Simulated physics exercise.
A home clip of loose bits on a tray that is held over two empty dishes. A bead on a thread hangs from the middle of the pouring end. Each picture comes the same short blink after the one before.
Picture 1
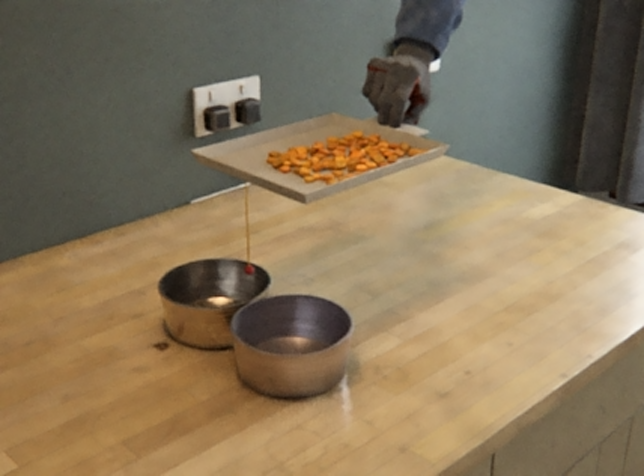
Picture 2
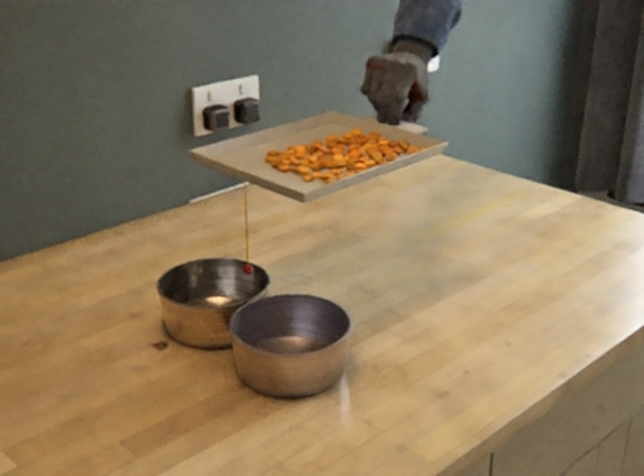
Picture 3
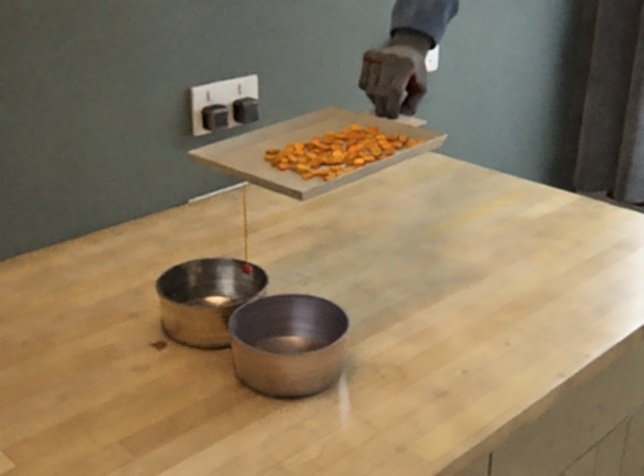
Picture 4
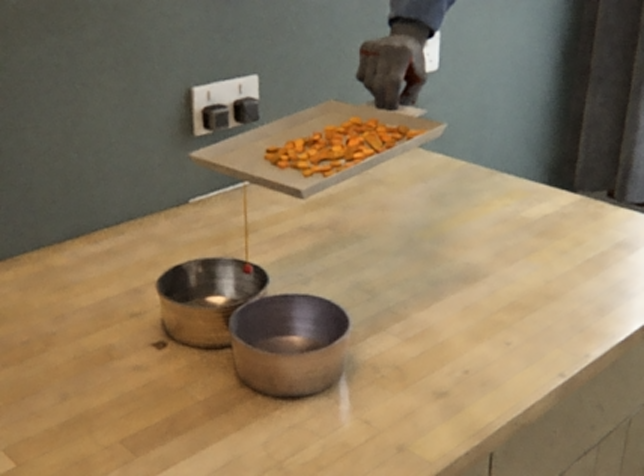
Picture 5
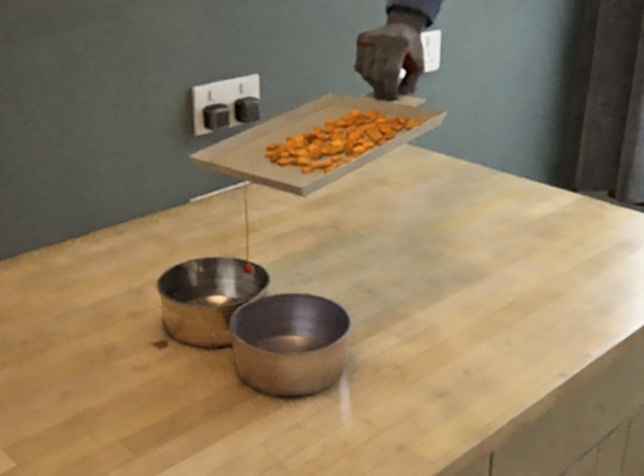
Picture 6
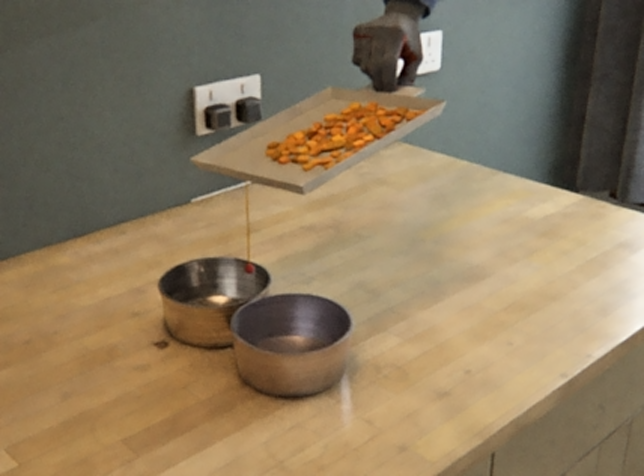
The clip opens on a gloved hand holding a tray of small orange pieces above two empty metal bowls on a wooden counter, a red bead hanging on a thread below. The hand then gradually raises the tray's far side, leaving it slightly tilted with its left corner lowest, while the pieces stay gathered on it.
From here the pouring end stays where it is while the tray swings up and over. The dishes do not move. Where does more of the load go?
Fuller: The left dish.
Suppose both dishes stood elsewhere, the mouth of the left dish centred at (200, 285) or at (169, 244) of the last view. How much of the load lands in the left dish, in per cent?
Roughly 50 per cent, and 40 per cent.
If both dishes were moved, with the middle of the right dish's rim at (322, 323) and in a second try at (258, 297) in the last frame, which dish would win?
In turn: The dish on the left; the left dish.
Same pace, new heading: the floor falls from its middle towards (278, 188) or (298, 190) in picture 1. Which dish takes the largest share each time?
In turn: The right one; the dish on the right.
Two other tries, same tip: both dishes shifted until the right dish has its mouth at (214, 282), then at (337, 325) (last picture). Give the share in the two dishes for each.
In turn 80 and 20 in a hundred.
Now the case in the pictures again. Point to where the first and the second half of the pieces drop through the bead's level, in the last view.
At about (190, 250), then at (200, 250).
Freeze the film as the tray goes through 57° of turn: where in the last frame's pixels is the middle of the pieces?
Roughly at (221, 170).
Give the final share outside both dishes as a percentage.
Some 50 per cent.
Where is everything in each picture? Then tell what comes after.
The first frame shows corners of the pouring end (198, 151) and (305, 191), level; middle of the load (340, 157), small crackers; left dish (171, 317); right dish (246, 363); bead on its thread (249, 270).
The second frame shows corners of the pouring end (197, 151) and (304, 190), level; middle of the load (339, 156).
The third frame shows corners of the pouring end (196, 152) and (302, 188), tipped barely, lowest at the left corner; middle of the load (338, 152).
The fourth frame shows corners of the pouring end (196, 153) and (302, 186), tipped a little, lowest at the left corner; middle of the load (338, 147).
The fifth frame shows corners of the pouring end (196, 155) and (301, 184), tipped a little, lowest at the left corner; middle of the load (338, 141).
The sixth frame shows corners of the pouring end (197, 157) and (301, 182), tipped a little, lowest at the left corner; middle of the load (338, 136); left dish (171, 316); right dish (246, 362).
Just after the last frame, tray tipped steeply; the larger part on the tray; about a tenth in the left dish; just a few outside both; about a tenth in the air.
A moment on, tray tipped right over; roughly half in the left dish; roughly half outside both; just a few in the air.
Further on, tray tipped past a quarter turn; roughly half in the left dish; roughly half outside both.
When it is over, tray tipped past a quarter turn; not one in the right dish; roughly half in the left dish; roughly half outside both.
